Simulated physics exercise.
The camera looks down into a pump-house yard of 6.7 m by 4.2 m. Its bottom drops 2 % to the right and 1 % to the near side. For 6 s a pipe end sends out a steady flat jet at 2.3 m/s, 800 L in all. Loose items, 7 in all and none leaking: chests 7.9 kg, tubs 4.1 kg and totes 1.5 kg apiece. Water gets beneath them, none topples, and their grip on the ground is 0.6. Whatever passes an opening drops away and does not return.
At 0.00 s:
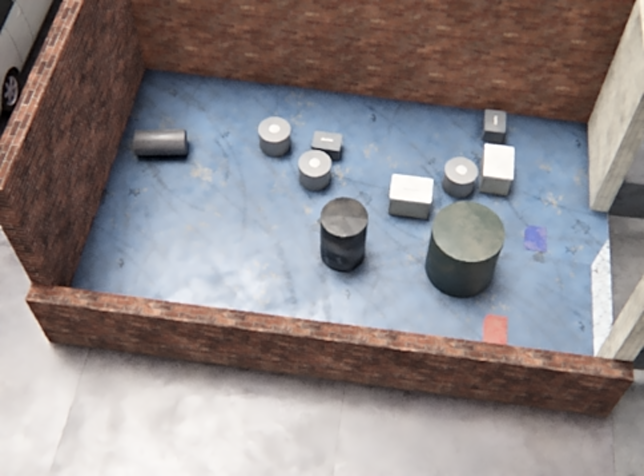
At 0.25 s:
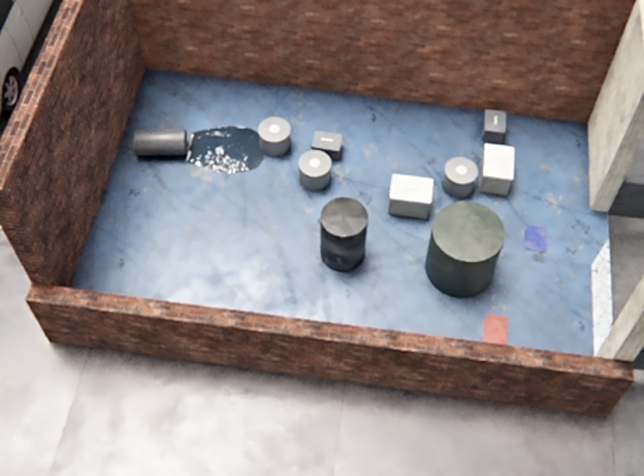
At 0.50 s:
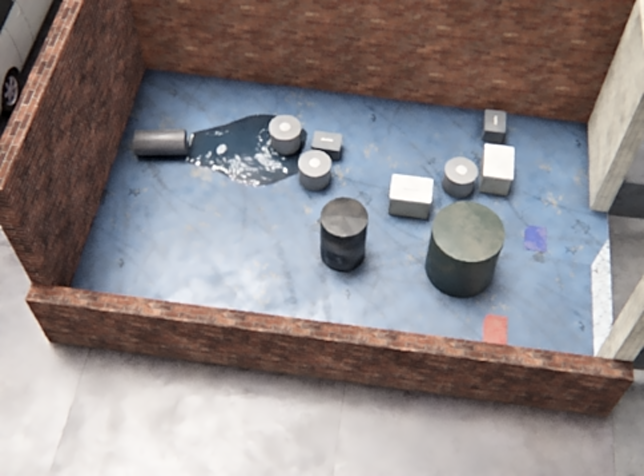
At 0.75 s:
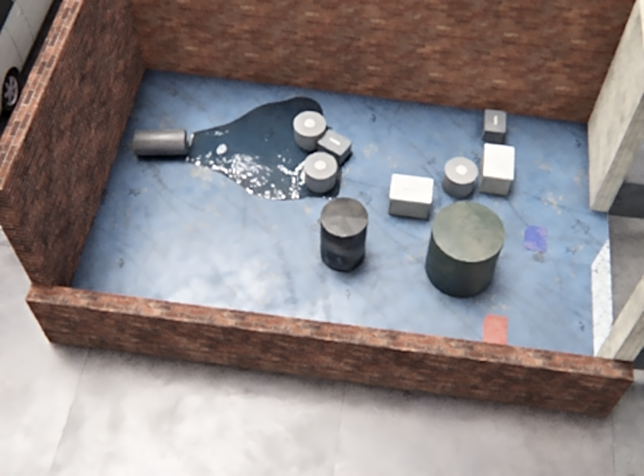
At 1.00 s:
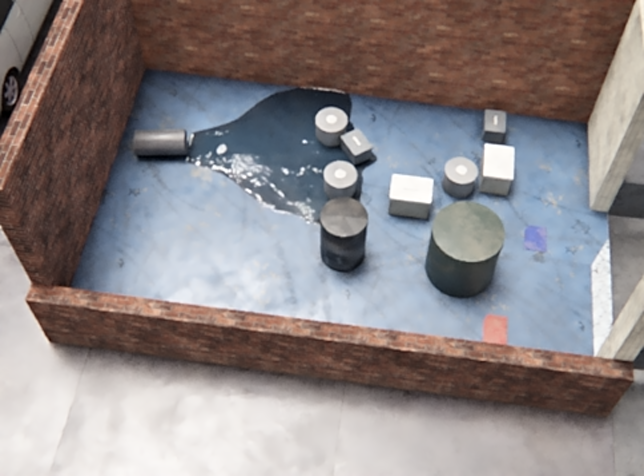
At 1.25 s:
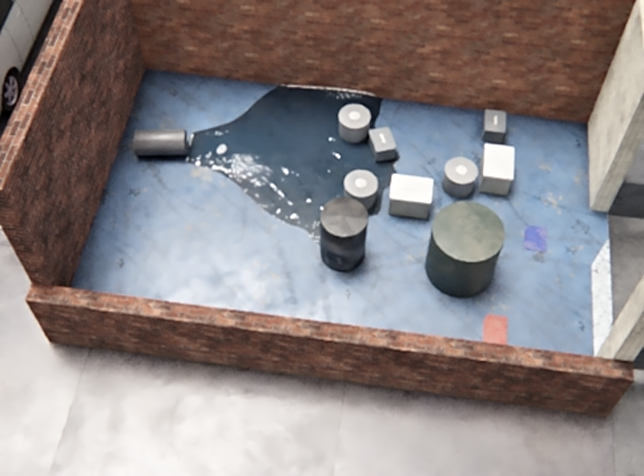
A brick-walled yard with a blue, marbled floor is seen from high above by a still camera. A grey pipe lies at the left, small grey tubs and grey and white boxes sit across the middle and right, and a black drum and a large green cylinder stand nearer. Dark water pours from the pipe, fans out rightward, and pushes two tubs and a small grey box to the right.
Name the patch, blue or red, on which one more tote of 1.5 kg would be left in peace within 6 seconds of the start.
The red one is safe.
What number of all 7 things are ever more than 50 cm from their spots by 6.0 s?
I count 7.
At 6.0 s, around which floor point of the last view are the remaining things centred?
Near (549, 241).
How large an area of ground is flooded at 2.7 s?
Roughly 11.5 m2.
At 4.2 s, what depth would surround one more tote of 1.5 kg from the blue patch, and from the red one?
About 2 cm and 0 cm.
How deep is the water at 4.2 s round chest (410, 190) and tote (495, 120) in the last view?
Roughly 4 and 14 cm.
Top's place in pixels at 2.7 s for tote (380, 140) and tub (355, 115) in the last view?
Around (524, 140) and (506, 113).
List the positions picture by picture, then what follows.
In the first frame, a tub at (274, 129), on the bottom; a tote at (327, 140), on the bottom; the blue patch at (535, 238); the red patch at (495, 329); 0.0 m2 under water; 0 of 7 have shifted.
In the second frame, a tub at (274, 129), on the bottom; a tote at (327, 140) rests on the ground; the blue patch at (535, 238); the red patch at (495, 329); water covers 0.6 m2; 0 of 7 have shifted.
In the third frame, a tub at (285, 127), on the bottom, 16 cm from its start; a tote at (327, 140) rests on the ground; the blue patch at (535, 238); the red patch at (495, 329); 1.4 m2 under water; 1 of 7 have shifted.
In the fourth frame, a tub at (309, 124) rests on the ground, 51 cm from its start; a tote at (335, 142), on the bottom, 11 cm from its start; the blue patch at (535, 238); the red patch at (495, 329); water covers 2.3 m2; 3 of 7 have shifted.
In the fifth frame, a tub at (331, 119) rests on the ground, 83 cm from its start; a tote at (356, 142), on the bottom, 42 cm from its start; the blue patch at (535, 238); the red patch at (495, 329); 3.6 m2 under water; 3 of 7 have shifted.
In the sixth frame, a tub at (354, 116) rests on the ground, 117 cm from its start; a tote at (382, 139), on the bottom, 79 cm from its start; the blue patch at (535, 238); the red patch at (495, 329); water covers 5.0 m2; 3 of 7 have shifted.
After 1.8 s on blue it would be 0 cm off in 0 cm of water; on red it would be 0 cm off in 0 cm of water.
After 2.7 s on blue it would be 0 cm off in 0 cm of water; on red it would be 0 cm off in 0 cm of water.
After 4.2 s on blue it would be 60 cm off in 2 cm of water; on red it would be 0 cm off in 0 cm of water.
After 6.0 s on blue it would be gone out; on red it would be 0 cm off in 1 cm of water.
